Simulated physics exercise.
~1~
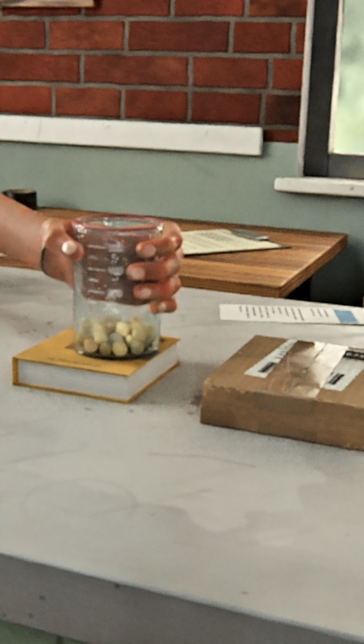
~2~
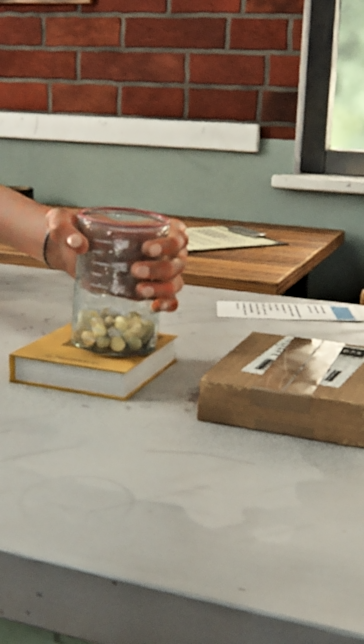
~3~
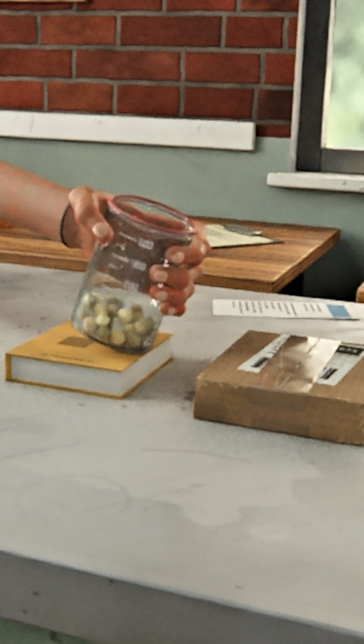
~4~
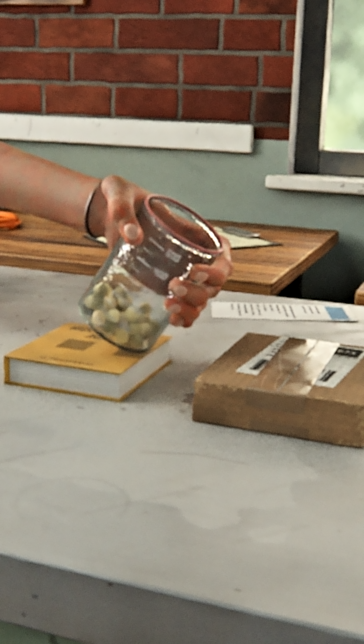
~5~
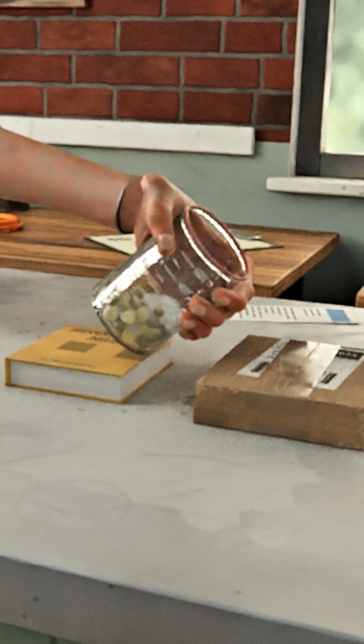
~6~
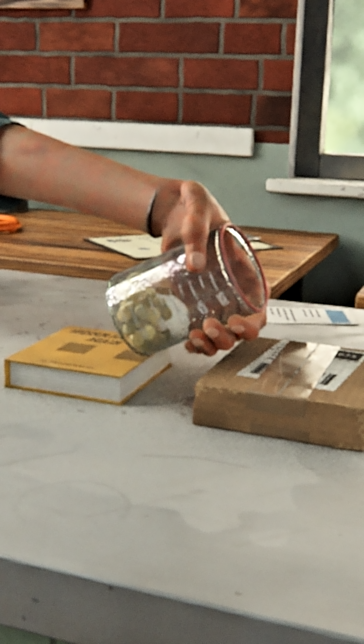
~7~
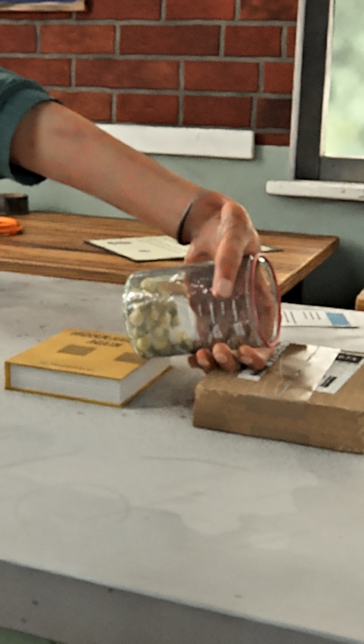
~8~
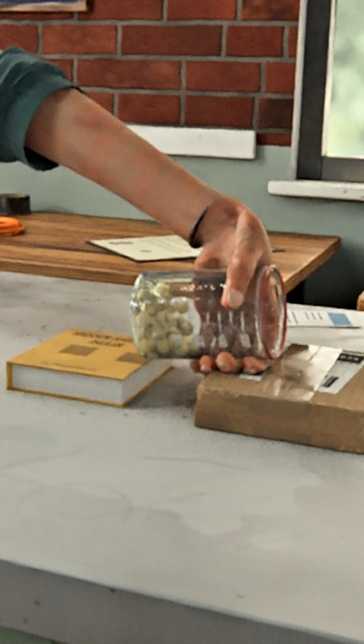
At the start, a hand holds a glass beaker upright on a yellow book, with a cluster of small, pale, rounded pieces in the bottom and a brown cardboard box to the right. The hand raises the beaker slightly and begins tipping its open end toward the box. As the arm reaches farther in from the left, the beaker leans more steeply, and the pieces gather along its lower side. It then swings down until it is nearly horizontal. Finally, the hand holds it with its rim end against the box, and every piece remains inside.
